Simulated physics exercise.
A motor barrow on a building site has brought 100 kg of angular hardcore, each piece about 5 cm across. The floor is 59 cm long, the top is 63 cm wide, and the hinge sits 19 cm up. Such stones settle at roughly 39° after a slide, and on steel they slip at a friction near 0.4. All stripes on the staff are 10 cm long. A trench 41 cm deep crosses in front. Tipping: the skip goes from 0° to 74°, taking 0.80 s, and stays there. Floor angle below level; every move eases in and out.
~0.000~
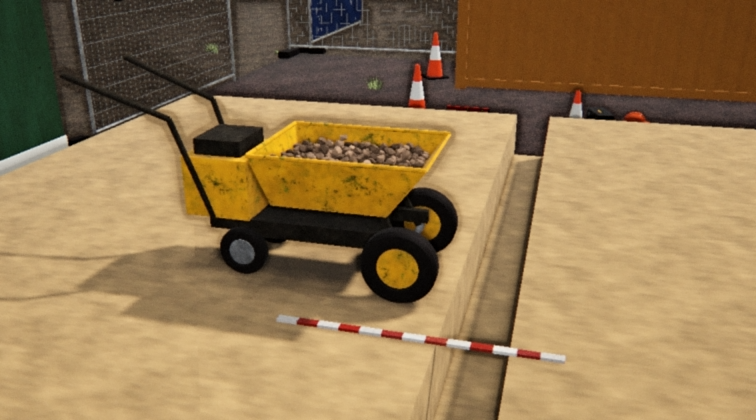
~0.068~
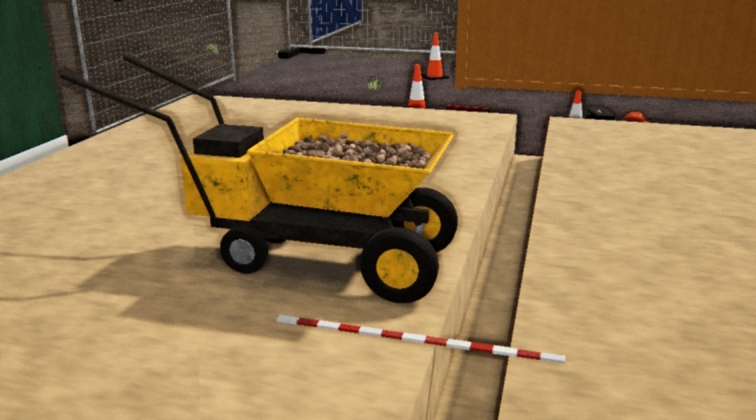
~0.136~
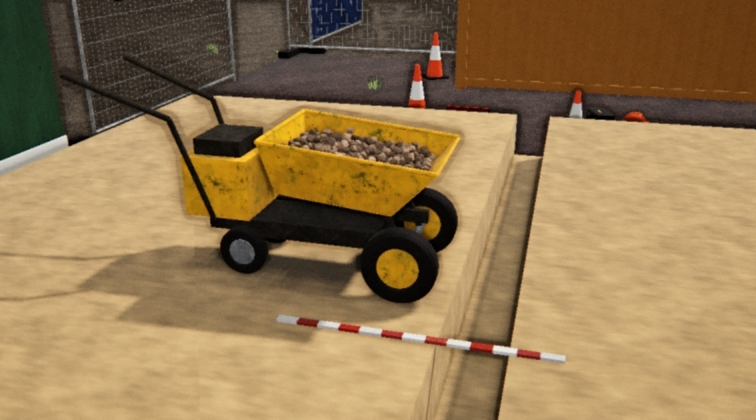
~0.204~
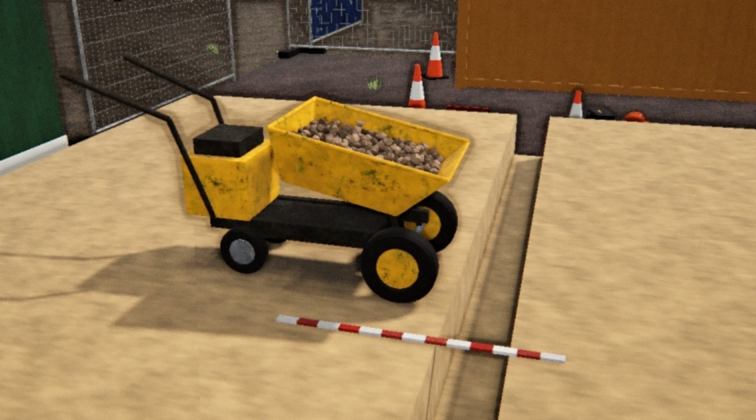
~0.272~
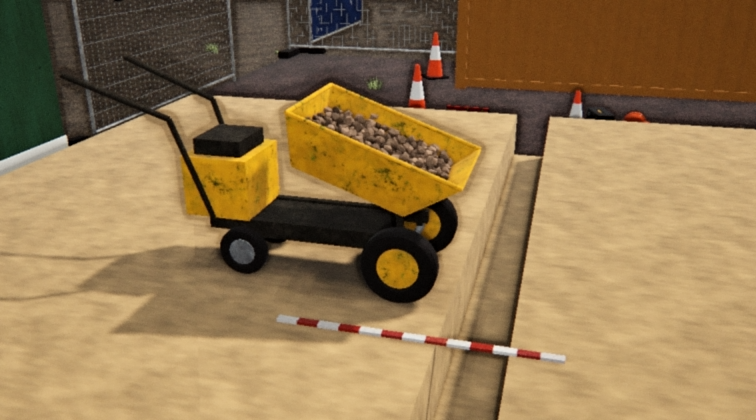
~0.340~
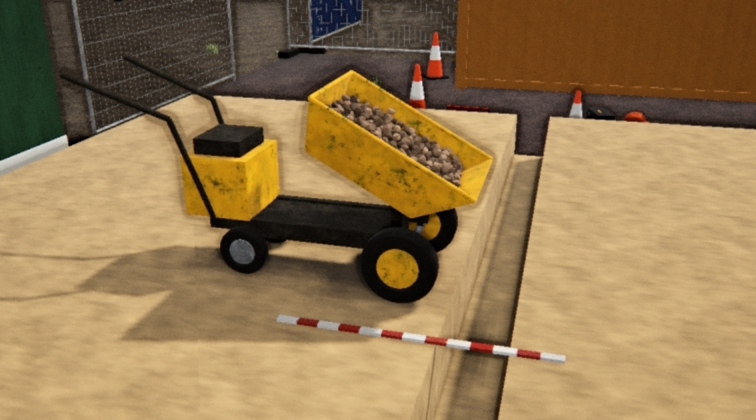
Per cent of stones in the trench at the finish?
About 27 %.
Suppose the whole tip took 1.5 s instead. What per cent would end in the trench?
Roughly 40 per cent would.
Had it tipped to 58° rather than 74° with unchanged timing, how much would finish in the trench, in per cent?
With that change, near 10 per cent.
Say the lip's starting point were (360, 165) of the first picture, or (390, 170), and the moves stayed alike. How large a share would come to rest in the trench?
Around 90 and then 60 percent.
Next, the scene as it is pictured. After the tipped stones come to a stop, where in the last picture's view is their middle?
(558, 289).
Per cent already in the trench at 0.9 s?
Some 0 per cent of the load by that point.
After 0.6 s the floor is at 62°; 100 % in the skip; the foremost stones are at (503, 230).
After 0.9 s the floor is at 74°; 67 % in the skip, 32 % past the trench; the foremost stones are at (588, 299).
After 1.2 s the floor is at 74°; 23 % in the skip, 3 % in the trench, 74 % past the trench; the foremost stones are at (722, 305).
After 3.2 s the floor is at 74°; 0 % in the skip, 27 % in the trench, 73 % past the trench; the foremost stones are past the picture's edge.
